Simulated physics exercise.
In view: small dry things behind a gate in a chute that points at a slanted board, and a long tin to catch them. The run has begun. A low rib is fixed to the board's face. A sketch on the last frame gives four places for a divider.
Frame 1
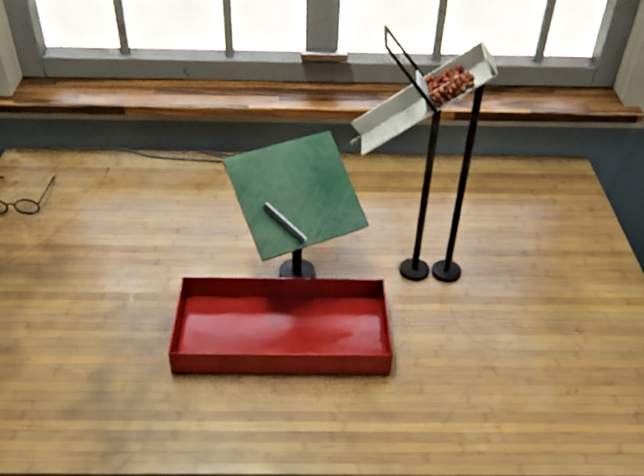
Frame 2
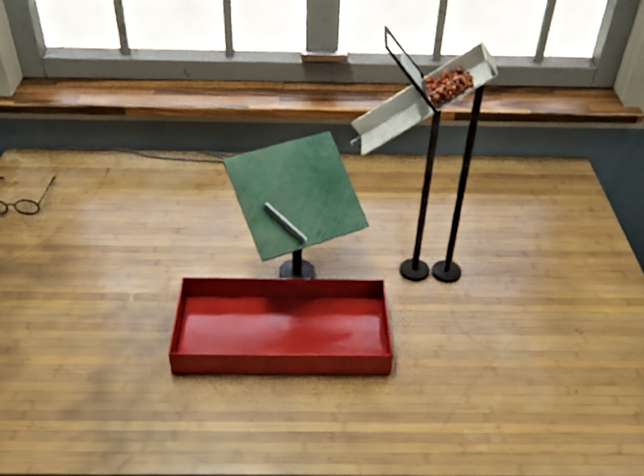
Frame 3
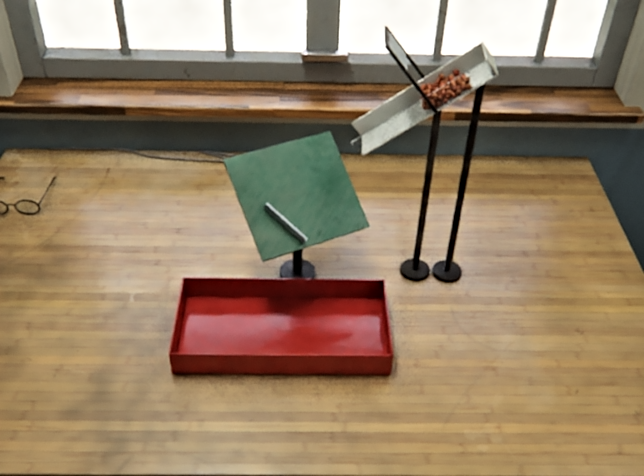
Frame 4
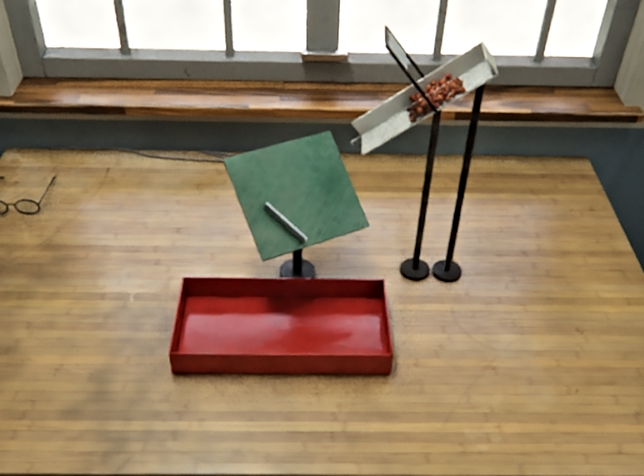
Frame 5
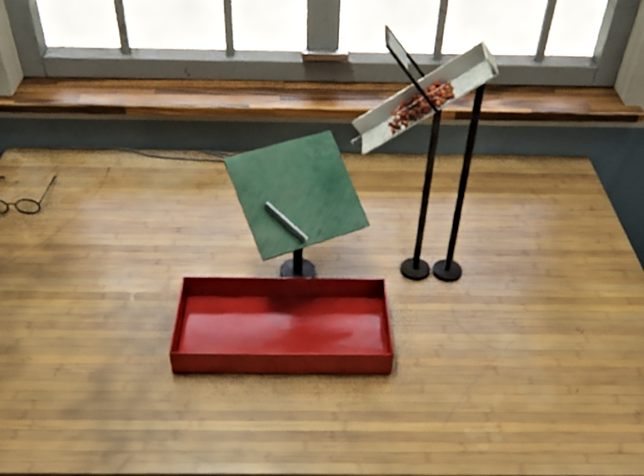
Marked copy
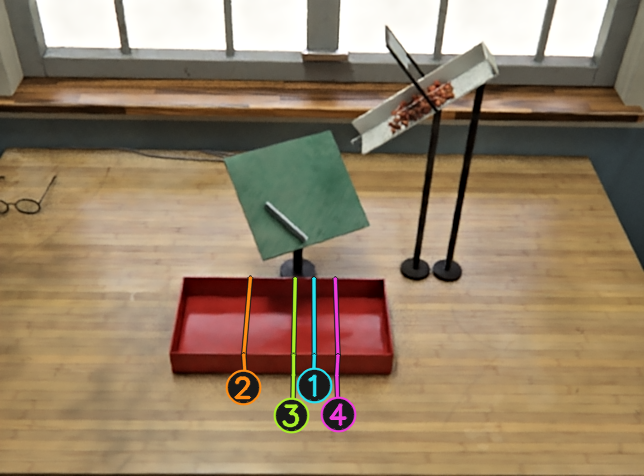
On a wooden table, reddish pellets sit in a raised chute, then slide down leftward.
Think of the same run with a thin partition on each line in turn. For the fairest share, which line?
Line 4.
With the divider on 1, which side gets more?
Right.
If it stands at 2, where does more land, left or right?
The right side.
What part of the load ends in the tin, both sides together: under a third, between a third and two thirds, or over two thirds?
It is over two thirds.
On the marked copy, line 1 crosses the front rim at (314, 354); line 2 crosses the front rim at (243, 353); line 3 crosses the front rim at (293, 354); line 4 crosses the front rim at (337, 354).
If 1 is chosen, of what is caught, just a few on the left of the divider, almost all on the right.
If 2 is chosen, of what is caught, just a few on the left of the divider, almost all on the right.
If 3 is chosen, of what is caught, just a few on the left of the divider, almost all on the right.
If 4 is chosen, of what is caught, roughly half on the left of the divider, roughly half on the right.
